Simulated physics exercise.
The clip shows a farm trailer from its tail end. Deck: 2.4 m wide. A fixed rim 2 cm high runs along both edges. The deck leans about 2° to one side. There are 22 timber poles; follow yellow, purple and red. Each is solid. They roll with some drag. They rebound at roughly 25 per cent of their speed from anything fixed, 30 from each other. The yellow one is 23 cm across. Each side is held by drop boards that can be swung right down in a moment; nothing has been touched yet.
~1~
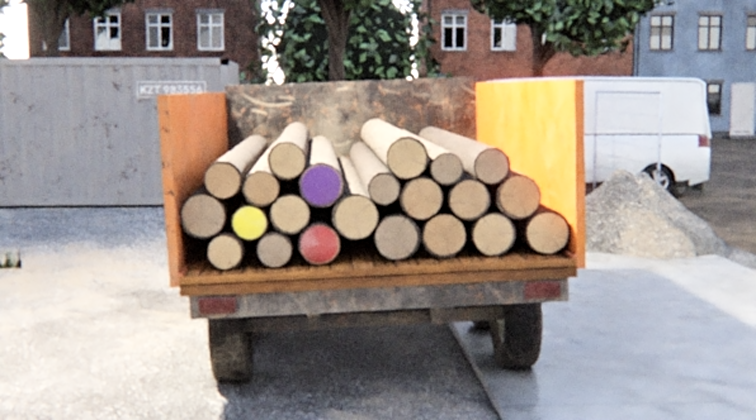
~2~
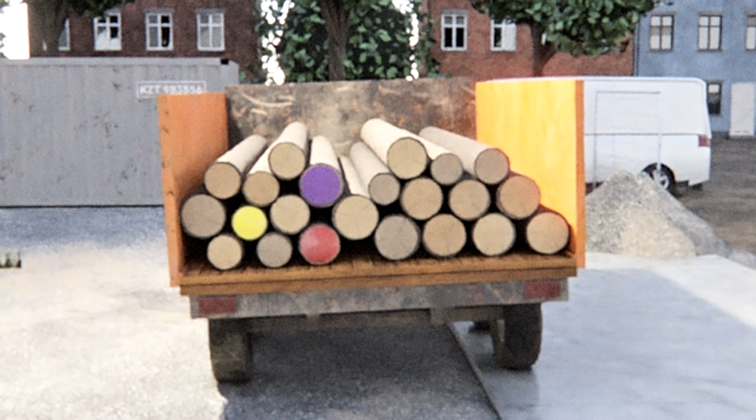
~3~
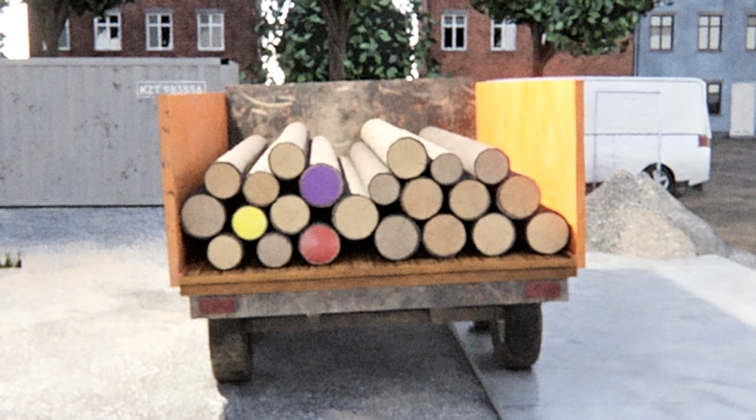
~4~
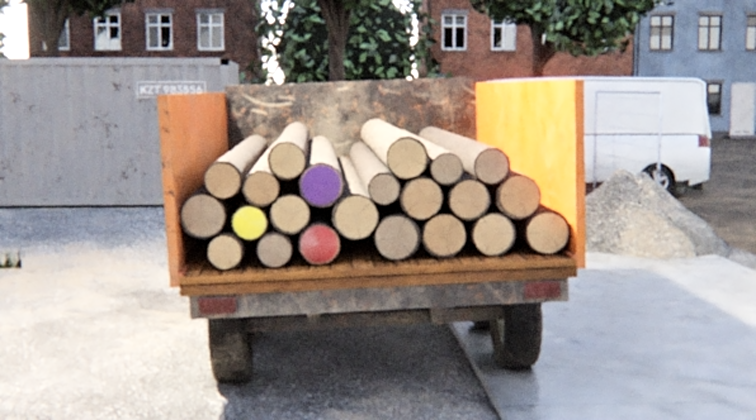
A farm trailer with orange side boards stands on a paved yard, seen from its tail end, with a grey container, brick buildings, trees, a white van and a heap of gravel behind it. Timber poles lie stacked lengthwise on its deck, their round ends showing, with yellow at left, purple nearer the middle and red below purple. Nothing moves, and the camera stays still.
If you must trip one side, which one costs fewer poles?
The right side.
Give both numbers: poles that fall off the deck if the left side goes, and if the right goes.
With the left 6, with the right 0.
With the left side gone, after 1.3 s, yellow is up on others, 10 cm from the left edge, rolling left; purple is up on others, 85 cm from the left edge; red is on the deck, 65 cm from the left edge, rolling left; 3 gone from the deck.
With the left side gone, finally, yellow is down on the left; purple is up on others, 55 cm from the left edge; red is on the deck, 30 cm from the left edge; 6 gone from the deck.
With the right side gone, after 0.7 s, yellow is up on others, 45 cm from the left edge; purple is up on others, 90 cm from the left edge; red is on the deck, 85 cm from the left edge; 0 gone from the deck.
With the right side gone, finally, yellow is up on others, 45 cm from the left edge; purple is up on others, 90 cm from the left edge; red is on the deck, 85 cm from the left edge; 0 gone from the deck.
